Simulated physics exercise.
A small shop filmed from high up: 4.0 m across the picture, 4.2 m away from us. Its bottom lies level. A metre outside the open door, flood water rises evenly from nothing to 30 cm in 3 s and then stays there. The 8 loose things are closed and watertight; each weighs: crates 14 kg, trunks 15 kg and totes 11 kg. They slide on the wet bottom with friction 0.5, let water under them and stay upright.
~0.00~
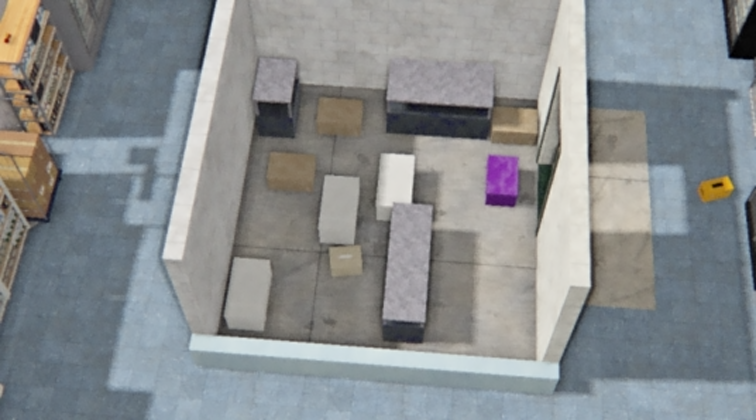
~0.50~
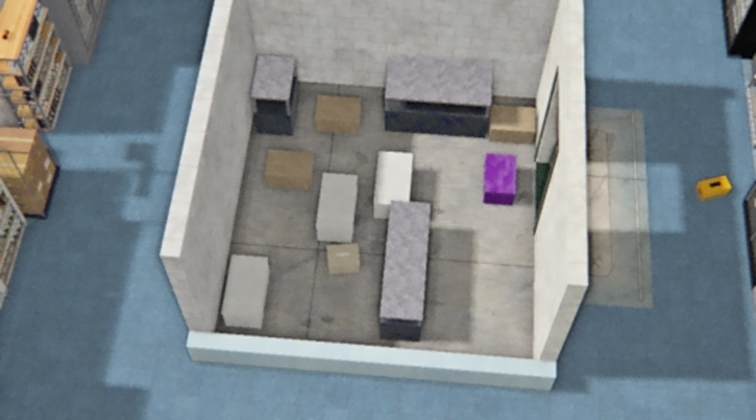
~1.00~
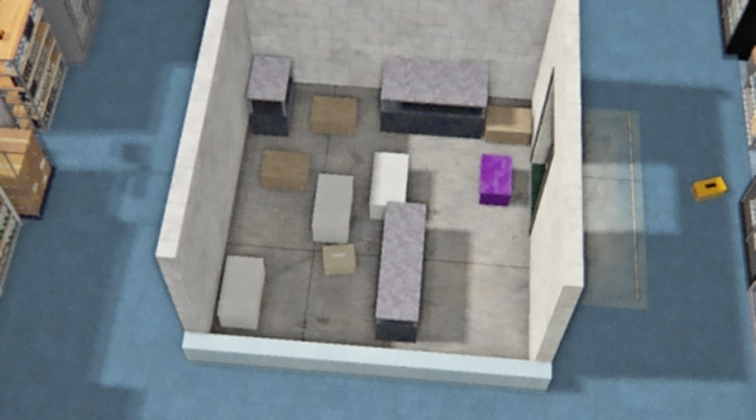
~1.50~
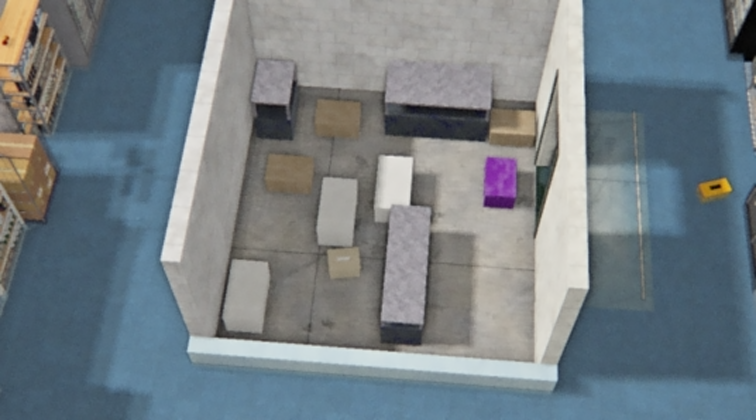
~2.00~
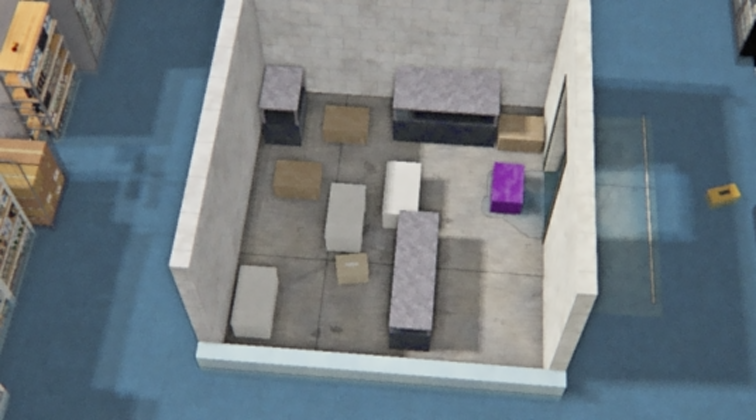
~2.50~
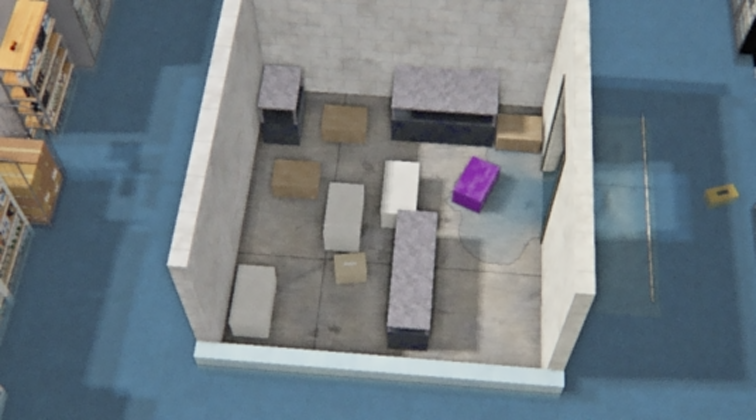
At the start, a small open-topped room seen from above holds gray counters, pale blocks, brown boxes and a purple crate near the right wall, and everything inside stays still. Then a thin sheet of water spreads in from the right-hand doorway, and the purple crate turns and slides a short way left.
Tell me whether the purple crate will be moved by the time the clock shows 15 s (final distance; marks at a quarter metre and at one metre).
The purple crate ends far away.
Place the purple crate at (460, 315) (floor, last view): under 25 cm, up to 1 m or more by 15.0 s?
It slides a little.
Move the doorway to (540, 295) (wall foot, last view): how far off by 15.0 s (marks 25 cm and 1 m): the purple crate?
In that case the purple crate stays put.
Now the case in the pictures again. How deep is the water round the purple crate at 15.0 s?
About 25 cm.
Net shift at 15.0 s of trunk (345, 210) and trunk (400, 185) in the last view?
In that order: 140 cm, 100 cm.
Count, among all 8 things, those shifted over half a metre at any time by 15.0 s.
I count 7.
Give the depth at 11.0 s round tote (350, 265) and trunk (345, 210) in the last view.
About 15 and 14 cm.
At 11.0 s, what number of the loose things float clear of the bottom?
8 of them.
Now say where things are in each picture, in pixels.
The purple crate at (503, 175), on the bottom; 0.0 m2 under water; 0 of 8 have shifted, in the first frame.
The purple crate at (501, 173), on the bottom; water covers 0.0 m2; 0 of 8 have shifted, in the second frame.
The purple crate at (497, 174) rests on the ground; water covers 0.0 m2; 0 of 8 have shifted, in the third frame.
The purple crate at (501, 177), on the bottom; water covers 0.0 m2; 0 of 8 have shifted, in the fourth frame.
The purple crate at (508, 182), on the bottom; water covers 0.3 m2; 0 of 8 have shifted, in the fifth frame.
The purple crate at (477, 178) rests on the ground, 41 cm from its start; water covers 1.3 m2; 1 of 8 have shifted, in the sixth frame.
After 3.5 s the purple crate is near (415, 158), 1.3 m from its start, aground; 0 afloat.
After 6.8 s the purple crate is near (344, 115), 2.4 m from its start, afloat; 6 afloat.
After 11.0 s the purple crate is near (324, 115), 2.6 m from its start, afloat; 8 afloat.
After 15.0 s the purple crate is near (326, 105), 2.7 m from its start, afloat; 8 afloat.
